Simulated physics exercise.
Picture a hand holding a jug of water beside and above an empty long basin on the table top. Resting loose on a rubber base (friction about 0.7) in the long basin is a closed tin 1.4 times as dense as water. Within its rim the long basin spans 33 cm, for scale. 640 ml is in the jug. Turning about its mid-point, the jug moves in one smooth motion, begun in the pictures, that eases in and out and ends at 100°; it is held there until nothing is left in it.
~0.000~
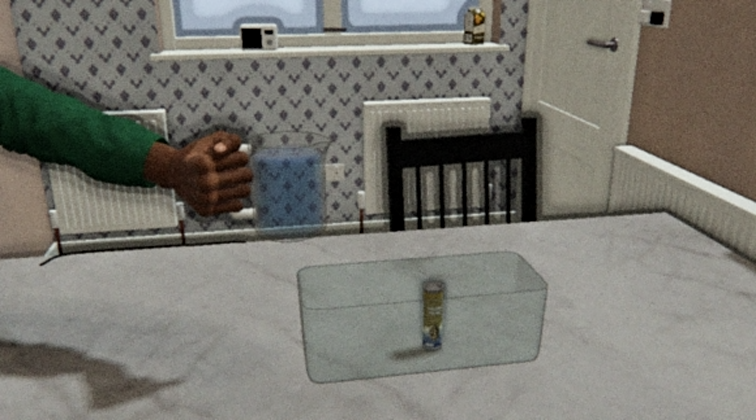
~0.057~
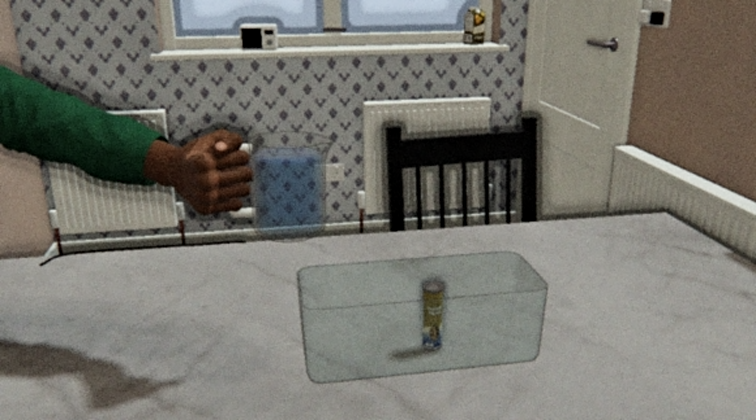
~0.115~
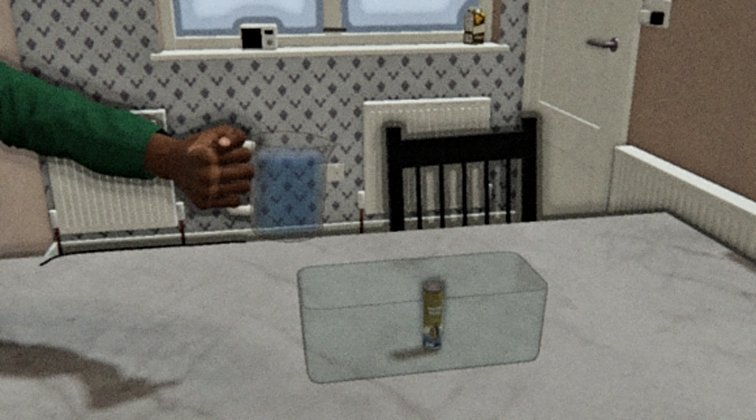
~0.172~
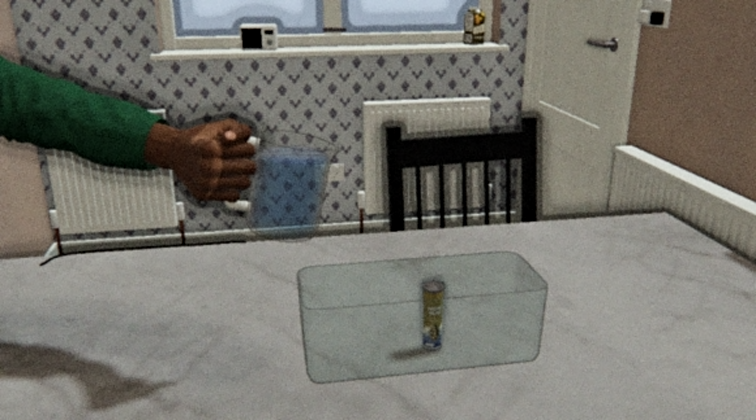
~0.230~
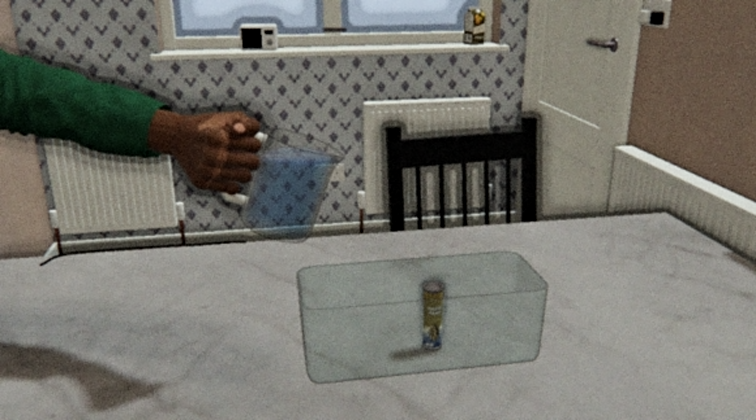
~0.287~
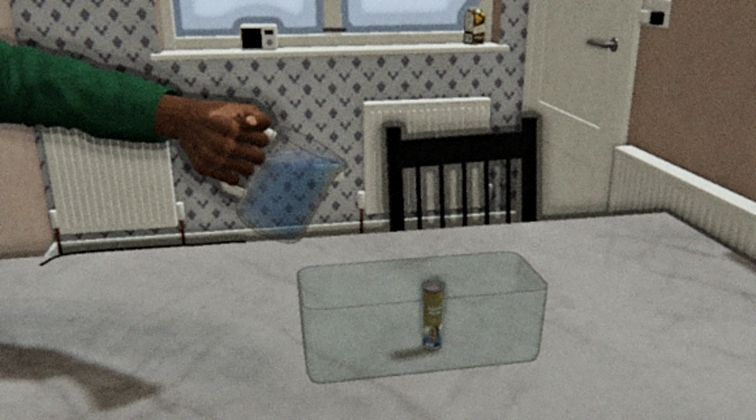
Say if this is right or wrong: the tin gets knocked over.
Wrong, it stays standing.
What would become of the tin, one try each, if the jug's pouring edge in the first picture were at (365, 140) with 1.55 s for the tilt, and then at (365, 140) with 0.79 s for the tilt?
First it topples; then it goes over.
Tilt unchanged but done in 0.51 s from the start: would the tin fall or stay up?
Result: Tin upright.
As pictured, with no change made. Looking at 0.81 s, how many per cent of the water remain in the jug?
I'd say some 26 per cent remains.
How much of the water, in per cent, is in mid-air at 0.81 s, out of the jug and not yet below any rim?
In-air share: About 22 %.
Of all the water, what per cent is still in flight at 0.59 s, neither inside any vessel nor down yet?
Some 22 per cent, I reckon.
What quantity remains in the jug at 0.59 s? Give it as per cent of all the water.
Roughly 70 %.
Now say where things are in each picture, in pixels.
It leans 0°; its right rim is at (332, 139); the water meets the walls at (251, 155) and (323, 151); the long basin's rim runs from (300, 289) to (533, 270); the tin's top is at (433, 289), in the first picture.
It leans 1°; its right rim is at (333, 140); the water meets the walls at (252, 154) and (323, 152), in the second picture.
It leans 5°; its right rim is at (336, 143); the water meets the walls at (255, 154) and (326, 152), in the third picture.
It leans 11°; its right rim is at (341, 148); the water meets the walls at (256, 155) and (329, 153), in the fourth picture.
It leans 20°; its right rim is at (345, 156); the water meets the walls at (257, 164) and (336, 154), in the fifth picture.
It leans 29°; its right rim is at (349, 165); the water meets the walls at (251, 176) and (345, 158), in the sixth picture.
Then, 0.59 s in, the tilt is 85° and 70 per cent is still to pour; the tin stands where it began.
Then, 0.81 s in, the tilt is 100° and 25 per cent is still to pour; the tin stands where it began.
Then, 1.04 s in, the tilt is 100° and 7 per cent is still to pour; the tin stands where it began.
Then, 1.29 s in, the tilt is 100° and 1 per cent is still to pour; the tin stands where it began.
Finally, the tin stands where it began.
